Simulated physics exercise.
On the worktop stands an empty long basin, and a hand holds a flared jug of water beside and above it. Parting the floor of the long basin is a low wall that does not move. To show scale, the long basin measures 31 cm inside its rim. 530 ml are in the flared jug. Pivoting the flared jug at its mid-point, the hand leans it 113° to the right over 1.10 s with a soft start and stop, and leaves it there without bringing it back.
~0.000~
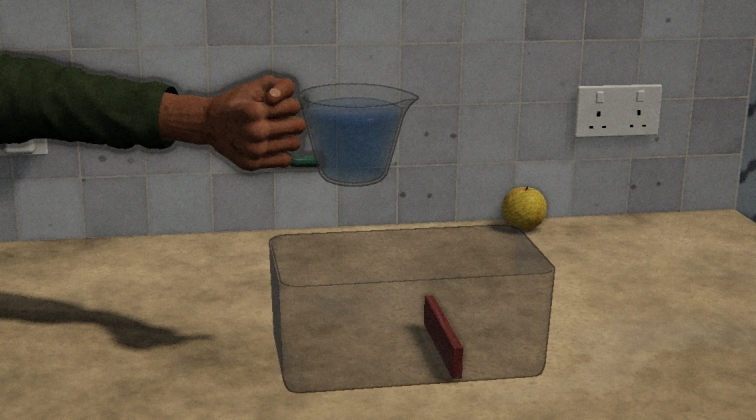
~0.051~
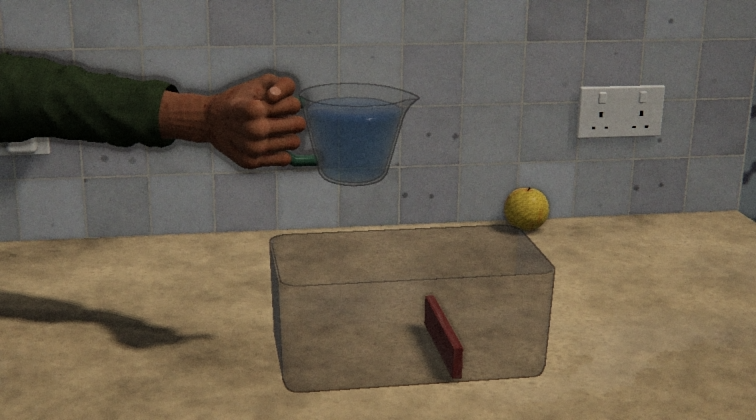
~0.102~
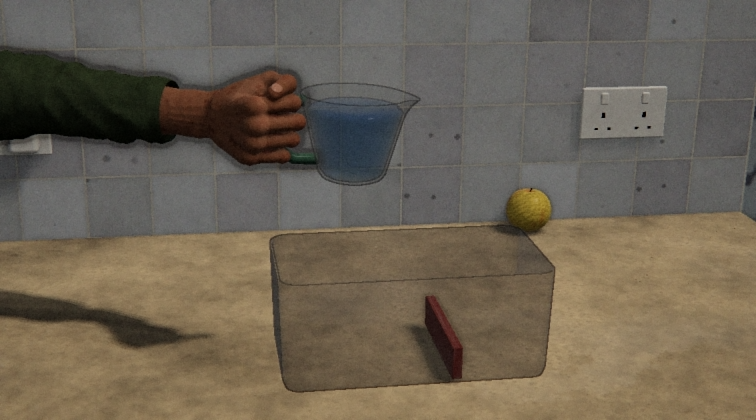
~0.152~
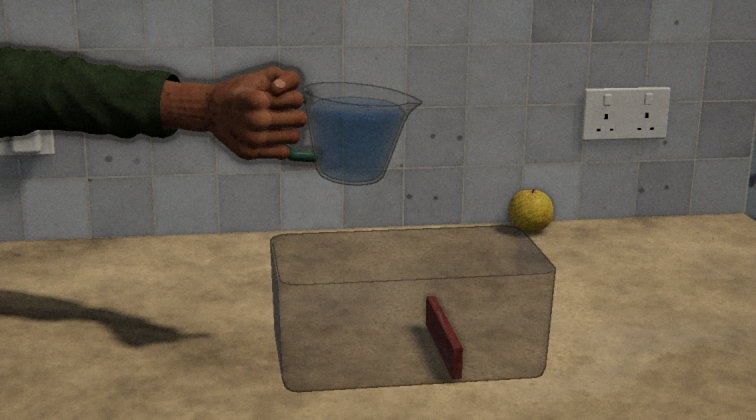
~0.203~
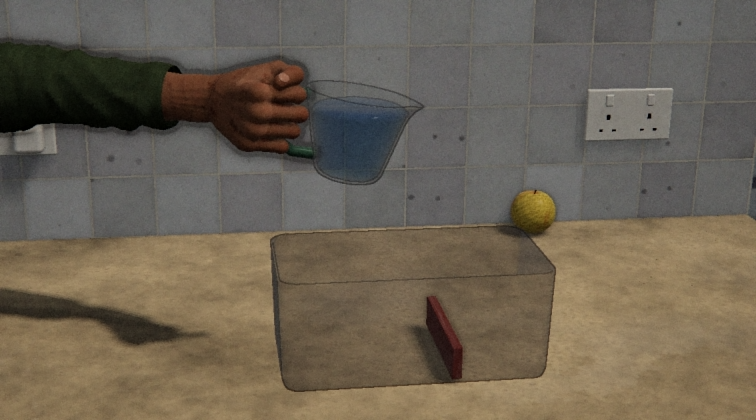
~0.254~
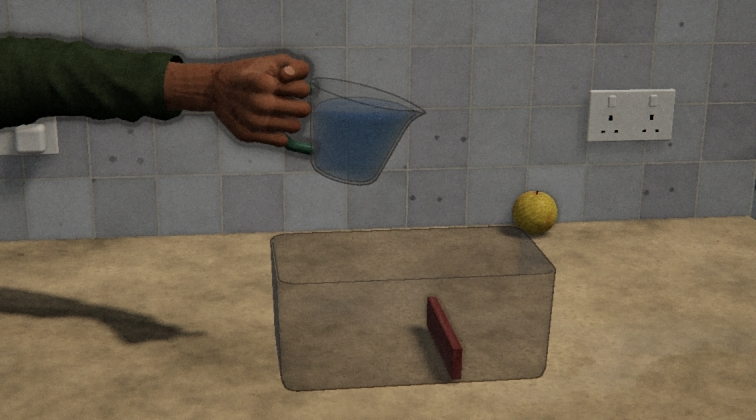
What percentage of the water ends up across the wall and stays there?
About 72 per cent.
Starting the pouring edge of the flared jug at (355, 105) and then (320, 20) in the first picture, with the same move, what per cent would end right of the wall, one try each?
Around 5 per cent first, around 10 per cent next.
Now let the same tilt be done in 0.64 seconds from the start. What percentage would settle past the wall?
Then you'd be looking at around 50 in a hundred.
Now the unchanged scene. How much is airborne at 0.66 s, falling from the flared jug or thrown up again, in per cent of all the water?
28 %.
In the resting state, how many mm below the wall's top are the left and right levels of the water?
Measured: Left around 36 mm, right around 16 mm.
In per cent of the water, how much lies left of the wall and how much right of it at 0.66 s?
Lab note: Left near 0 %, right near 18.
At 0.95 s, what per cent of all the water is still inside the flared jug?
Near 3 percent, more or less.
After 0.66 s the tilt is 74° and 54 per cent is still to pour, 0 is left of the wall and 18 right of it.
After 0.95 s the tilt is 108° and 3 per cent is still to pour, 16 is left of the wall and 73 right of it.
After 1.26 s the tilt is 113° and 0 per cent is still to pour, 26 is left of the wall and 72 right of it.
After 1.60 s the tilt is 113° and 0 per cent is still to pour, 26 is left of the wall and 73 right of it.
In the end 26 per cent lies left of the wall, 72 right of it and 1 outside.
